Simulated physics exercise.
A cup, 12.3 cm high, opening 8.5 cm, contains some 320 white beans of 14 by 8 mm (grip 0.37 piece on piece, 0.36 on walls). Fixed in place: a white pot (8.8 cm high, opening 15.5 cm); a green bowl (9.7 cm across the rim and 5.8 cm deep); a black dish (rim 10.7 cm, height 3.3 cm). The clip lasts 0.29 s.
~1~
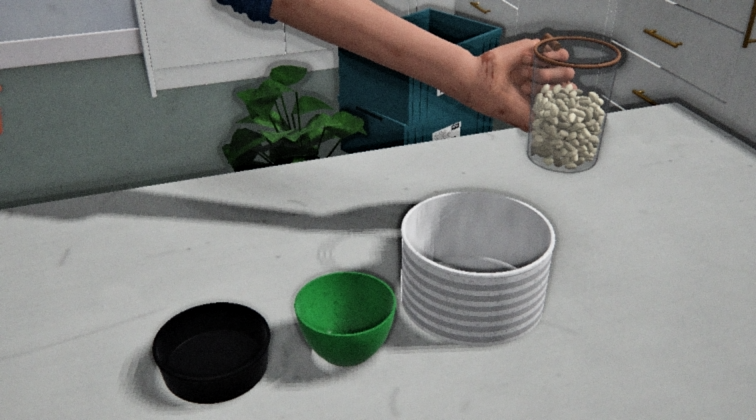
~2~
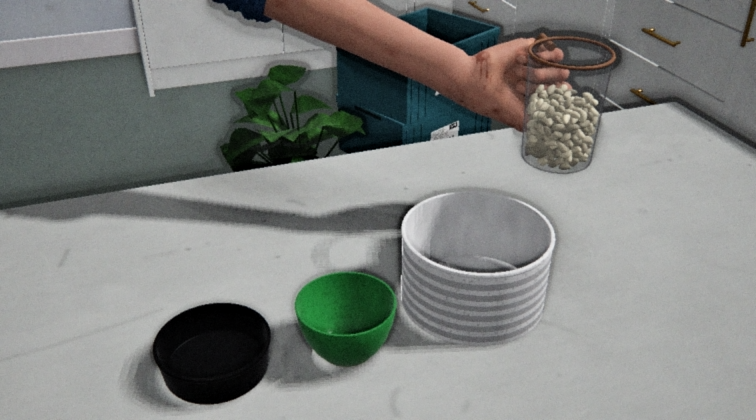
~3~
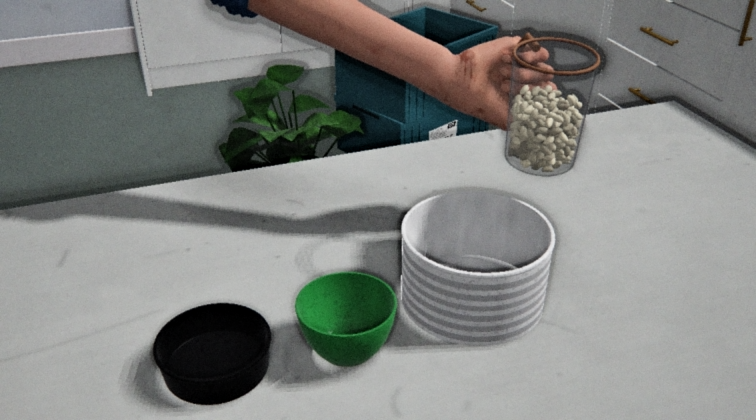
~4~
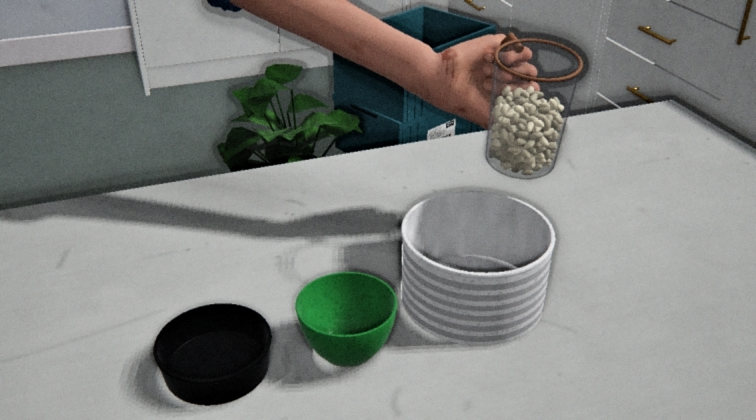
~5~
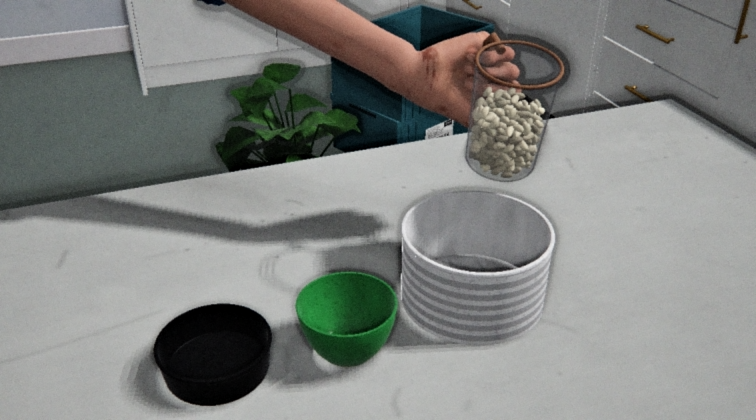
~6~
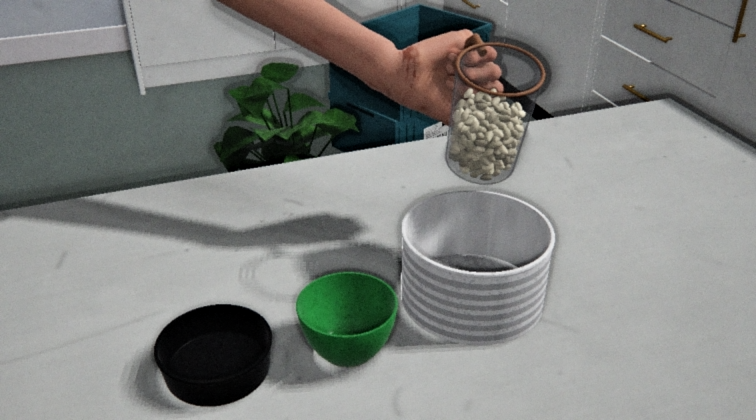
A hand holding a clear cup of white beans moved slowly left above a pale counter, tilting the cup slightly, while a white pot, a green bowl and a black dish stayed still below.
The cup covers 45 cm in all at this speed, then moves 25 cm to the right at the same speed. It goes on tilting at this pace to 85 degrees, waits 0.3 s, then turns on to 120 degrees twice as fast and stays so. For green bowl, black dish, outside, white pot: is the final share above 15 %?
Green bowl under, black dish under, outside over, white pot over.
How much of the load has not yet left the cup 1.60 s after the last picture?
About 100 per cent.
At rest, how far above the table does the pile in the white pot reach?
Roughly 3.5 cm.
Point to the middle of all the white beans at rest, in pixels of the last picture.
Around (446, 323).
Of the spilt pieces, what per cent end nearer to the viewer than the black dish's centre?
Roughly 90 per cent.
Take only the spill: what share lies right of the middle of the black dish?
About 100 per cent.
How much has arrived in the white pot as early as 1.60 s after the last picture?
Some 0 per cent.
Then, 0.61 s after the last picture, tilt 52 degrees; cup 100 %; middle of all pieces near (264, 159).
Then, 1.13 s after the last picture, tilt 84 degrees; cup 100 %; middle of all pieces near (196, 164).
Then, 1.60 s after the last picture, tilt 90 degrees; cup 100 %; middle of all pieces near (376, 137).
Then, 2.05 s after the last picture, tilt 120 degrees; white pot 35 %, outside 10 %, cup 35 %, in the air 15 %; middle of all pieces near (415, 239).
In the end, white pot 55 %, green bowl 5 %, outside 40 %, black dish 0 %, cup 0 %.
